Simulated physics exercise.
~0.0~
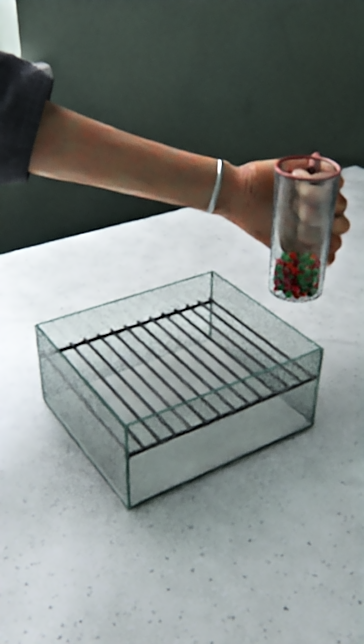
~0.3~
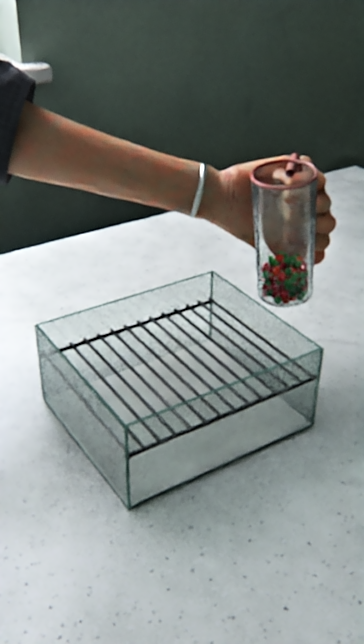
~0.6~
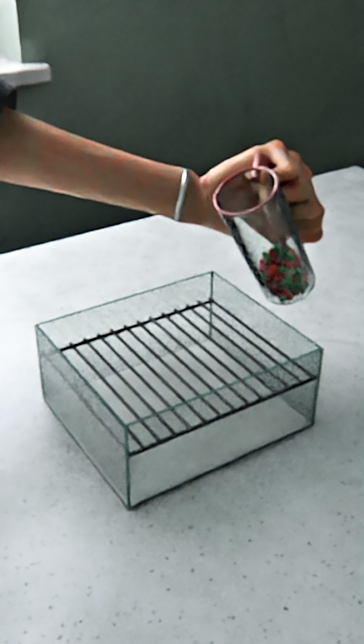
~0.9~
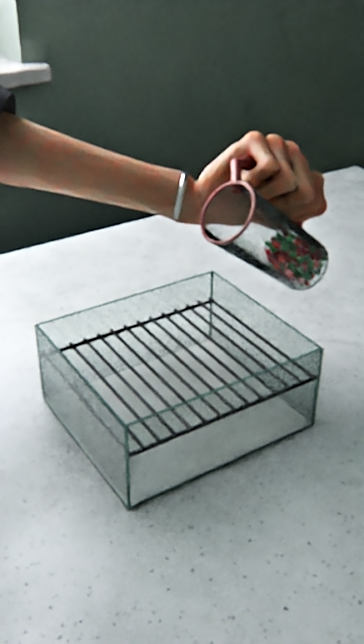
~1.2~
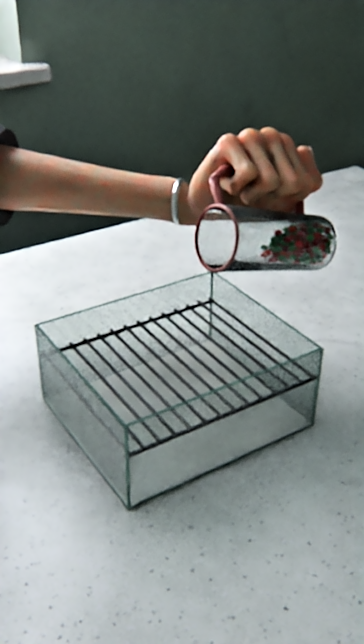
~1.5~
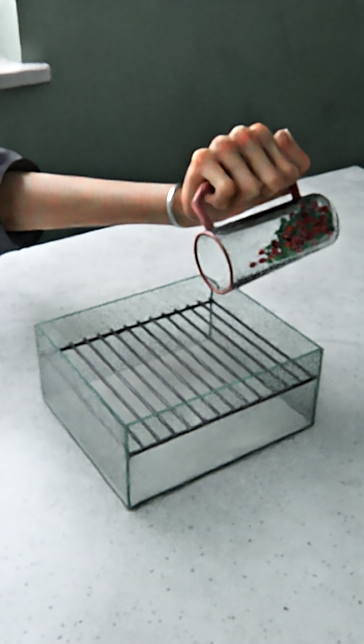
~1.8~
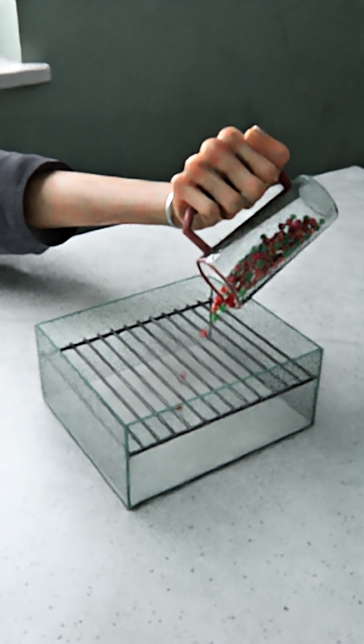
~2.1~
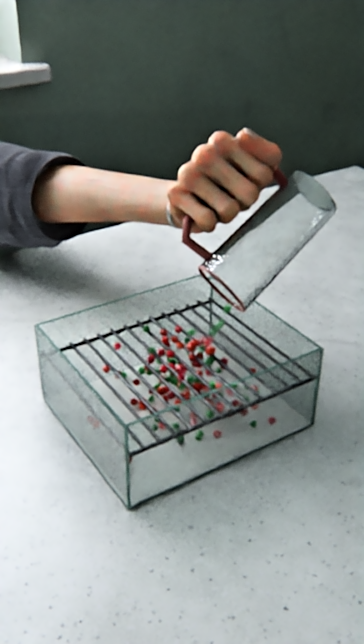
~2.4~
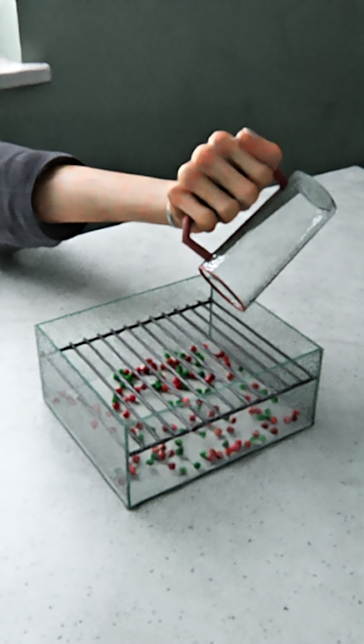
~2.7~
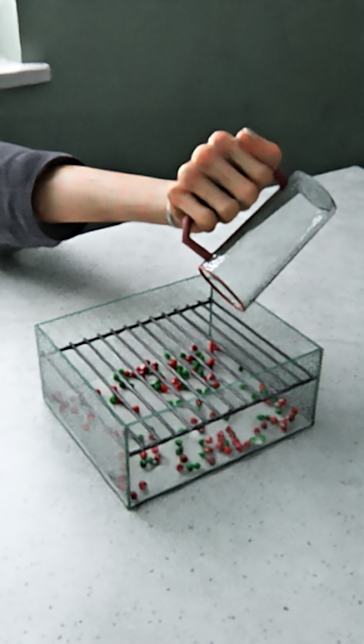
On a pale speckled tabletop against a dark green wall, seen from slightly above, a clear glass box holds a rack of dark parallel wires. A hand reaching in from the left, with a silvery band at the wrist, holds a clear cup of small red and green pieces above the box's right side. The hand moves a little left and tips the cup onto its side. Red pieces start to spill, then the rest tumble out with the green ones, scattering over the wires. Both colours drop through and settle beneath the rack, while the emptied cup stays tilted above.
